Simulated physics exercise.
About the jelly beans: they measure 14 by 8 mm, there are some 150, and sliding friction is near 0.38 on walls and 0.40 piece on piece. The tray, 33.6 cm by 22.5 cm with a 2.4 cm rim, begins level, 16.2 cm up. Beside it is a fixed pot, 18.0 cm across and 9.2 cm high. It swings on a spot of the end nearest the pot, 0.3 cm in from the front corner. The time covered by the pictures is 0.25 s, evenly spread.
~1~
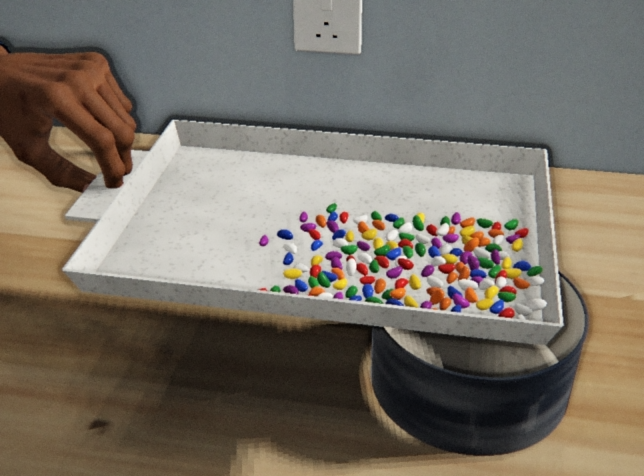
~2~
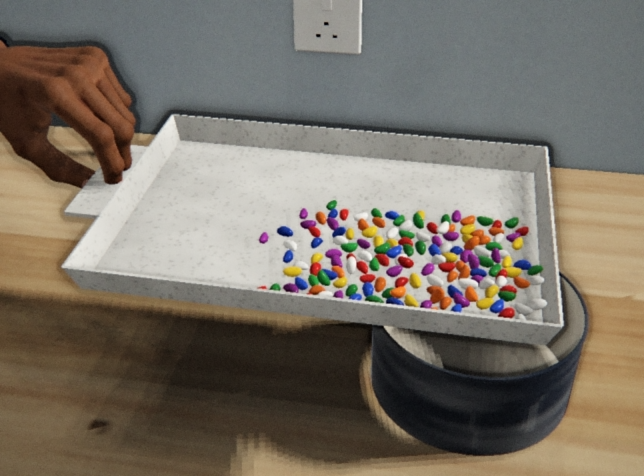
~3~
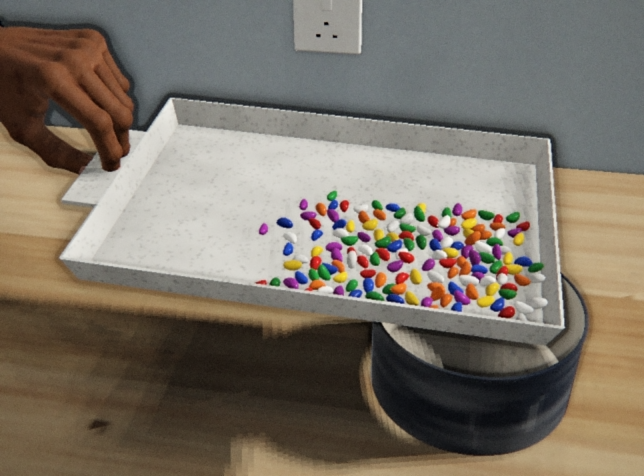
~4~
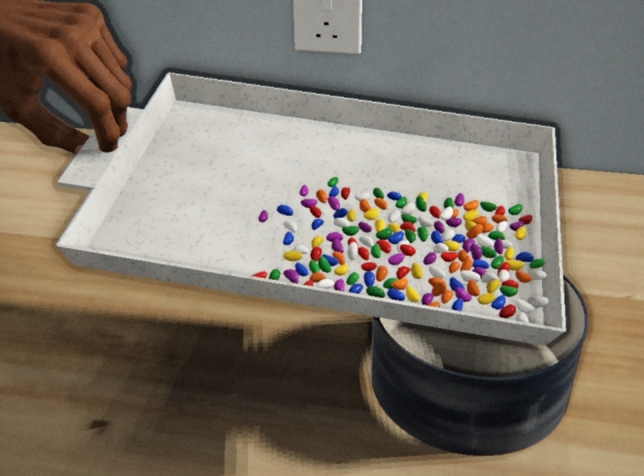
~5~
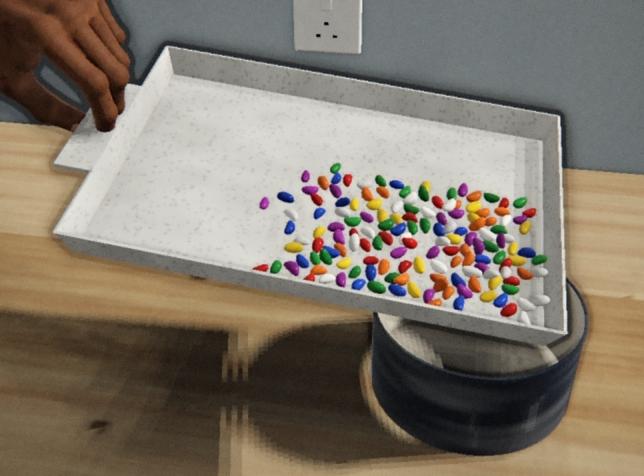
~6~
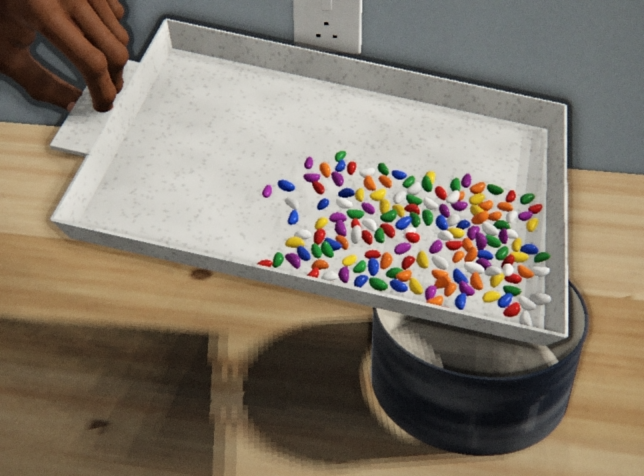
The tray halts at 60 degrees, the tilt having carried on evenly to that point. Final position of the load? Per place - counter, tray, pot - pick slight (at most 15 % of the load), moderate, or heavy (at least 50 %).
Counter - moderate; tray - heavy; pot - slight.
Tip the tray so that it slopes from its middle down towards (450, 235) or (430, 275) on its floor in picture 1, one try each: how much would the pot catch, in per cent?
Near 5 and 0 percent, in that order.
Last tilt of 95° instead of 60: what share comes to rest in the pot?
That comes out at some 0 per cent.
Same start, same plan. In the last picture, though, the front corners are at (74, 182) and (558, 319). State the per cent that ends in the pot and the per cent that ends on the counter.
That works out as pot 0 and counter 5.
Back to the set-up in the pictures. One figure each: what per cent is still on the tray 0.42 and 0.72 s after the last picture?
The figures go 100 and then 95.
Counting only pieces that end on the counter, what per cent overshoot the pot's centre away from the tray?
Roughly 90 percent of the spill.
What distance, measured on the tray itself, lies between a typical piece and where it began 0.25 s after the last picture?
About 2 cm.
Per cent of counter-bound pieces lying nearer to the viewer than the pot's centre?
Estimate: Close to 100 per cent of the pieces.
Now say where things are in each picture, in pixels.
The first picture shows tray tilt 0 degrees, front corners at (76, 265) and (550, 317); middle of the pieces at (406, 265); pot at (479, 303).
The second picture shows tray tilt 1 degrees, front corners at (76, 262) and (551, 318); middle of the pieces at (406, 263).
The third picture shows tray tilt 4 degrees, front corners at (74, 253) and (552, 319), lowest corner right front; middle of the pieces at (407, 258).
The fourth picture shows tray tilt 8 degrees, front corners at (71, 240) and (553, 321), lowest corner right front; middle of the pieces at (408, 251).
The fifth picture shows tray tilt 12 degrees, front corners at (68, 227) and (555, 323), lowest corner right front; middle of the pieces at (410, 244).
The sixth picture shows tray tilt 16 degrees, front corners at (66, 214) and (557, 325), lowest corner right front; middle of the pieces at (413, 238); pot at (479, 303).
Then, 0.25 s after the last picture, tilt 38 degrees; the tray holds 100 %, the pot 0 %.
Then, 0.42 s after the last picture, tilt 53 degrees; the tray holds 100 %, the pot 0 %.
Then, 0.72 s after the last picture, tilt 60 degrees; the tray holds 95 %, the pot 0 %.
In the end, counter 30 %, tray 70 %, pot 0 %.
